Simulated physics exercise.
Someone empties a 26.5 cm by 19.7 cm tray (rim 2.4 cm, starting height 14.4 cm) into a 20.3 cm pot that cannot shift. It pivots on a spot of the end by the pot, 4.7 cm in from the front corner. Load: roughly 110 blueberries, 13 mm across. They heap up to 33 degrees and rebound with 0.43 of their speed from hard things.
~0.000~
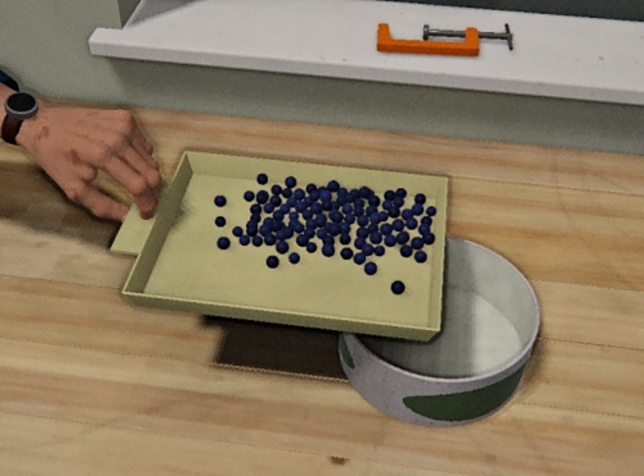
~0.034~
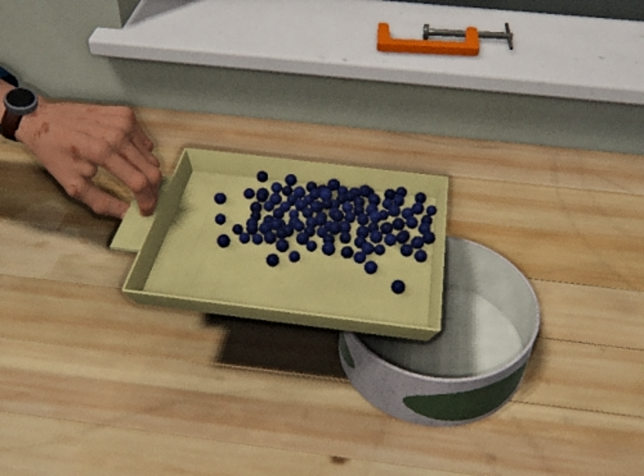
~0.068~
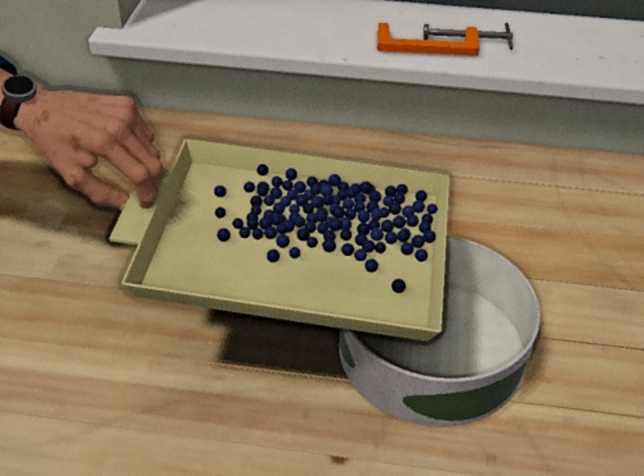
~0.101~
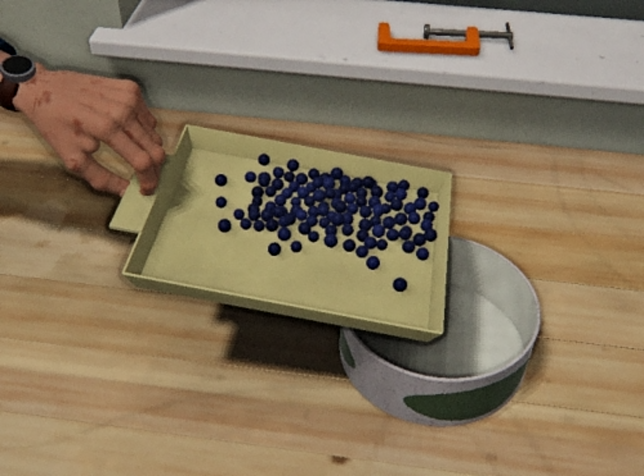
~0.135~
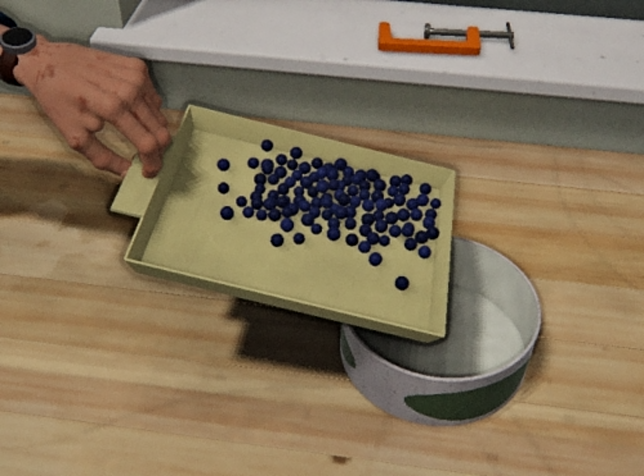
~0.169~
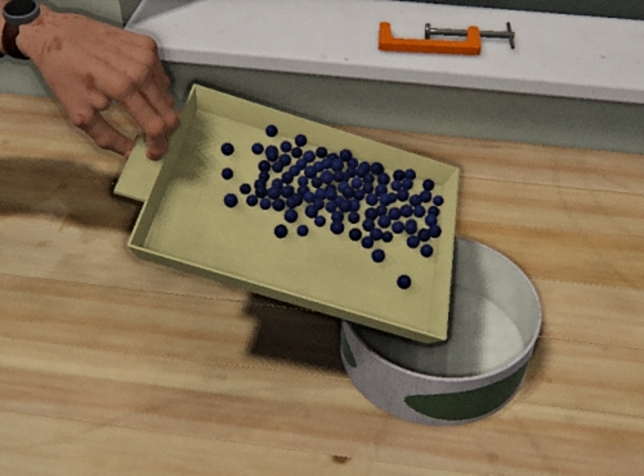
At the start, a hand holds a shallow yellow tray of dark blueberries nearly level, its right end over a round white pot on a wooden table. The hand then raises the left end, slowly at first and then faster, leaving the tray slanting down toward the pot with the berries still on it.
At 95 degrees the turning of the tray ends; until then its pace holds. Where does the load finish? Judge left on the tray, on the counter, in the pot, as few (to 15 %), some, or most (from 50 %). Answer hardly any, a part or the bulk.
Tray hardly any, counter the bulk, pot a part.
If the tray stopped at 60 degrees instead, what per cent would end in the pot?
In that case some 10 per cent.
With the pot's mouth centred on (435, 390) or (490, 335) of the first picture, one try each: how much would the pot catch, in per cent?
About 90 and 75 per cent.
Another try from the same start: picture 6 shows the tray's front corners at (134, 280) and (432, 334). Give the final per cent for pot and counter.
Pot 0, counter 100.
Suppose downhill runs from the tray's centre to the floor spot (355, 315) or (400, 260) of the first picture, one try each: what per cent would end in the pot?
Some 0 and 80 per cent.
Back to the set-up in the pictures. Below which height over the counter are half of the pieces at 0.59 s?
Roughly 18 cm.
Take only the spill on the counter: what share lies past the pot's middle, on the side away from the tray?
Some 90 per cent.
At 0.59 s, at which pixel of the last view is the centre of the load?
At about (458, 279).
Then, at 0.42 s, tilt 56 degrees; the tray holds 100 %, the pot 0 %.
Then, at 0.59 s, tilt 82 degrees; the tray holds 95 %, the pot 0 %.
After 0.88 s, tilt 95 degrees; the tray holds 0 %, the pot 30 %.
In the end, at 1.6 s, tray 0 %, counter 70 %, pot 30 %.
